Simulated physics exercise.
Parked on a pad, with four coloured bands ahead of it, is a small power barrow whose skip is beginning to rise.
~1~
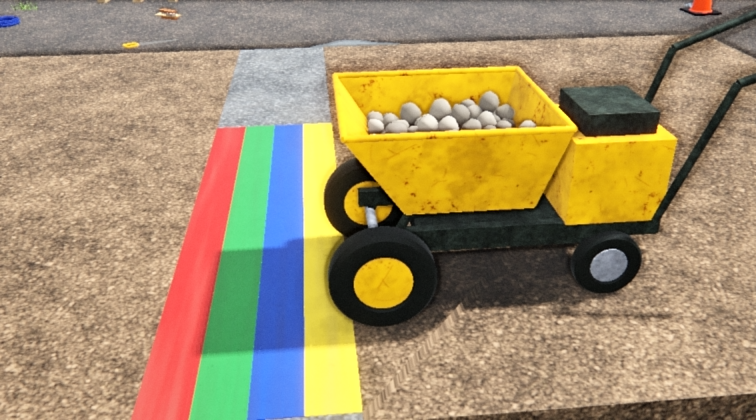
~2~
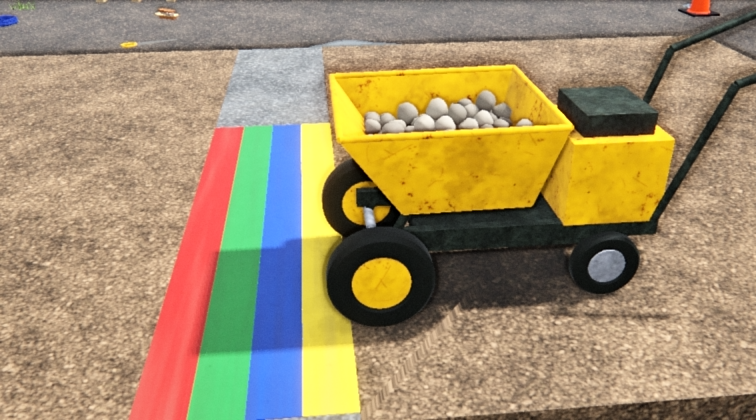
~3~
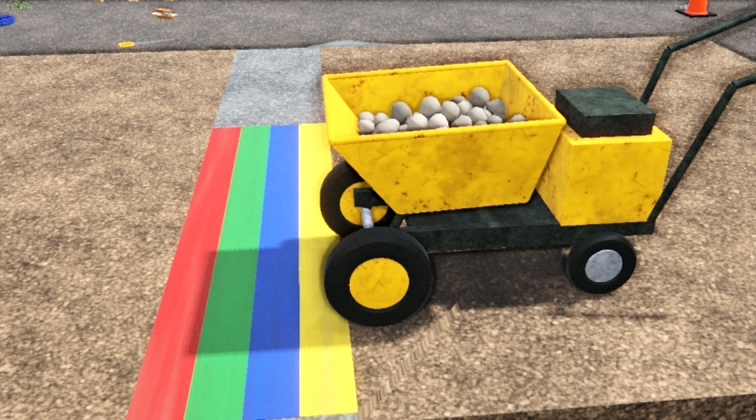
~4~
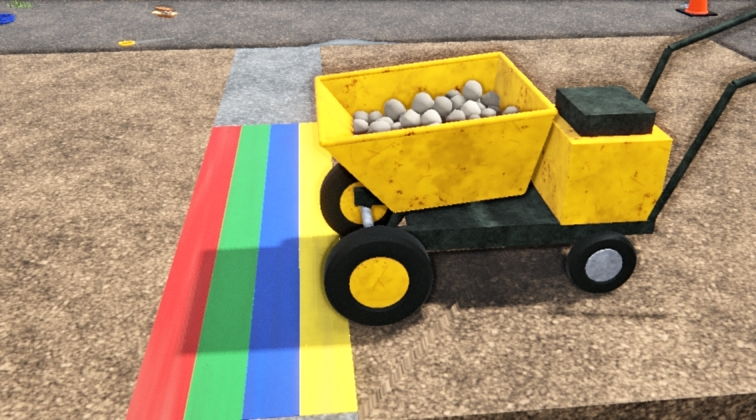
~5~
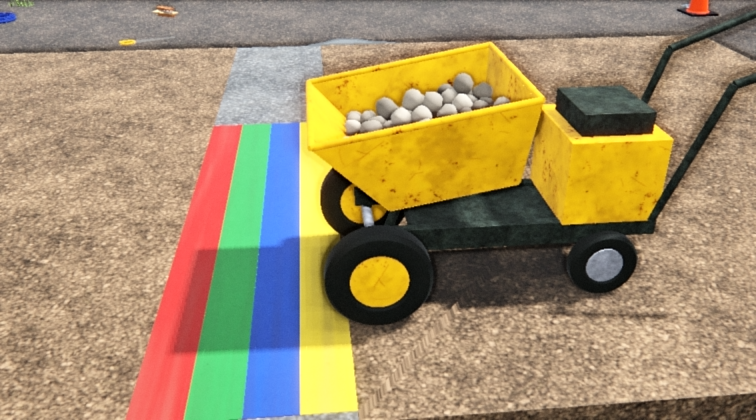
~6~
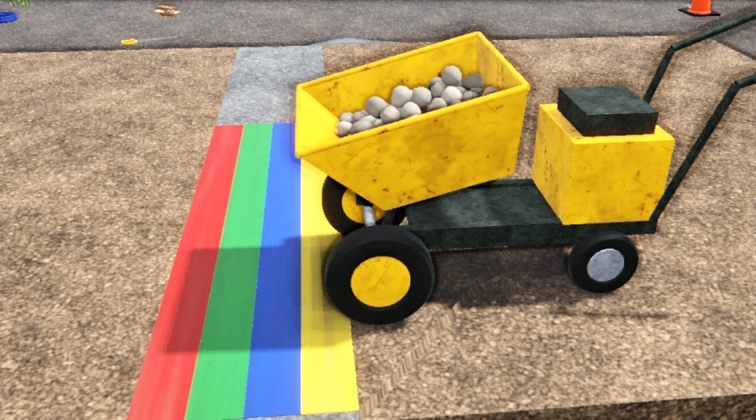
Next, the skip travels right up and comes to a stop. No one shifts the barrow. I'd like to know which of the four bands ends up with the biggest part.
The biggest part ends up on the red band.
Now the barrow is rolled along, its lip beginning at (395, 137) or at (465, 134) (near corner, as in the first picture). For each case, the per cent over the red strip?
The first gives 20 %, the second 10 %.
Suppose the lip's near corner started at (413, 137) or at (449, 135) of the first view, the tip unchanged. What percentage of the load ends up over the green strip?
Try 1 about 40 %, try 2 about 20 %.
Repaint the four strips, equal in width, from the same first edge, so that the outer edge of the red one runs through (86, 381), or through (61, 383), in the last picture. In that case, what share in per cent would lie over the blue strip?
Shares: Close to 0 %; close to 10 %.
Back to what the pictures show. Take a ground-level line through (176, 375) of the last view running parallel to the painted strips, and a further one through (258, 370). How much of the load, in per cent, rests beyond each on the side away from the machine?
Close to 50 and 80 per cent respectively.
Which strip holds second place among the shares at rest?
The next spot goes to green.
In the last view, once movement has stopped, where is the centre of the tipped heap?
The centre comes to rest close to (182, 279).
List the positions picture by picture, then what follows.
The first picture shows lip of the skip at (344, 140), level; top of the load at (448, 126), river pebbles; yellow strip at (331, 361); blue strip at (278, 365); green strip at (225, 369); red strip at (171, 372).
The second picture shows lip of the skip at (340, 140), level; top of the load at (440, 128).
The third picture shows lip of the skip at (332, 142), tipped barely; top of the load at (462, 125).
The fourth picture shows lip of the skip at (322, 144), tipped a little; top of the load at (474, 124).
The fifth picture shows lip of the skip at (311, 148), tipped a little; top of the load at (466, 117).
The sixth picture shows lip of the skip at (299, 155), tipped clearly; top of the load at (456, 110); yellow strip at (328, 359); blue strip at (275, 363); green strip at (222, 366); red strip at (168, 370).
Soon, skip tipped steeply; all in the skip.
A while on, skip tipped right over; most in the skip; a stray few over the green strip; a small part over the red strip; a stray few off the paint.
Towards the end, skip tipped right over; about a quarter in the skip; a small part over the green strip; about a third over the red strip; about a quarter off the paint.
Finally, skip tipped right over; about a quarter in the skip; none over the yellow strip; none over the blue strip; a small part over the green strip; about a third over the red strip; about a quarter off the paint.
